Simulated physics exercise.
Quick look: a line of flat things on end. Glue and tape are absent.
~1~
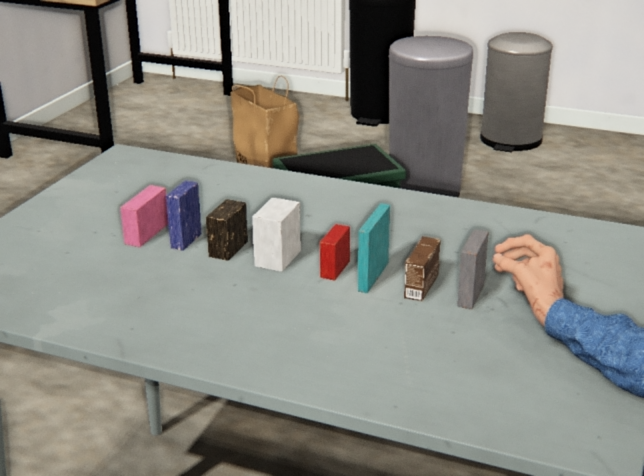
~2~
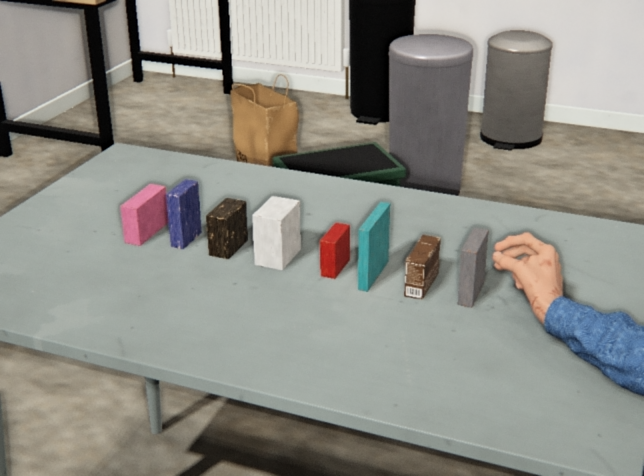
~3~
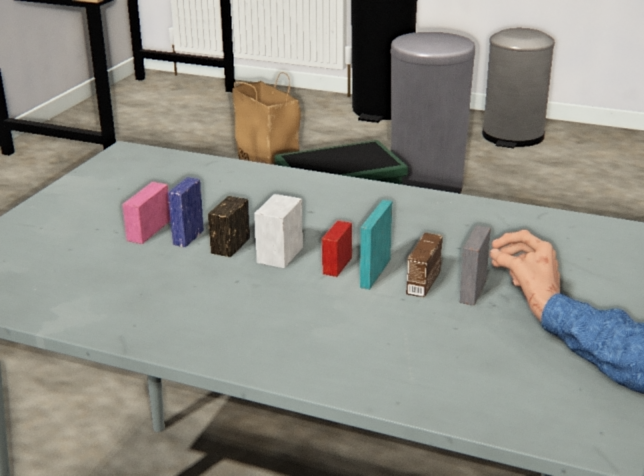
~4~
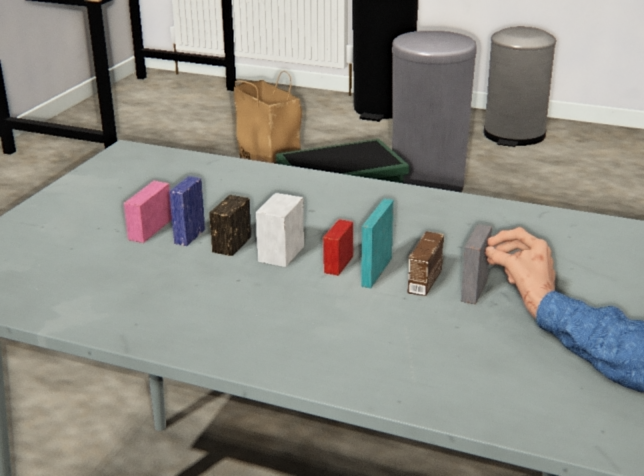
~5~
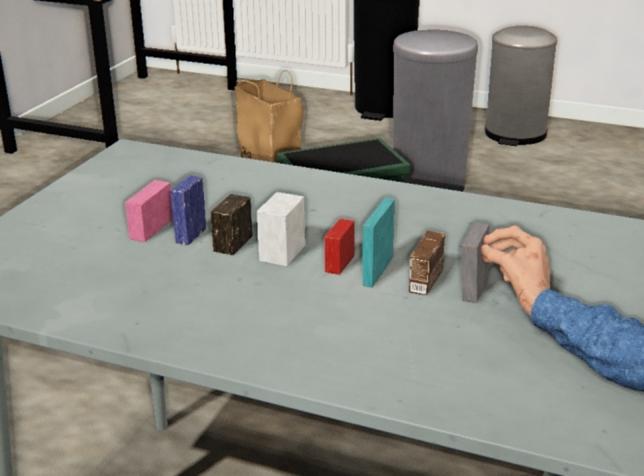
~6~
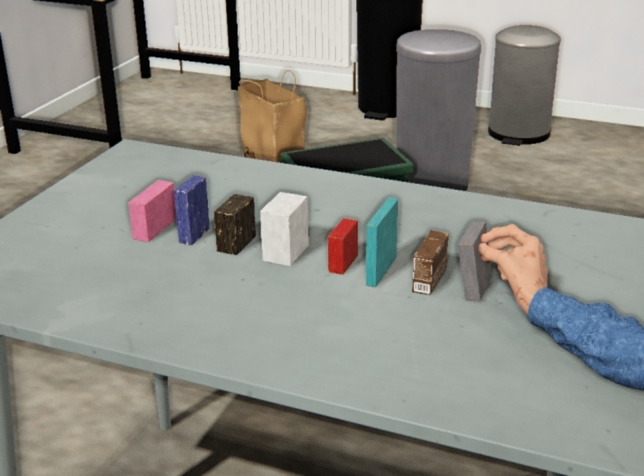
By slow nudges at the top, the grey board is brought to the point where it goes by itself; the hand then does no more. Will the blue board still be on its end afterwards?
Yes, it remains erect.
Then, 0.20 s later than the last frame, grey board 35° over.
Then, 0.30 s later than the last frame, grey board 39° over.
Then, 0.70 s later than the last frame, blue board resting near (192, 211).
When it is over, all 6 as before. End places, in pixels of the last picture, blue board near (192, 211).
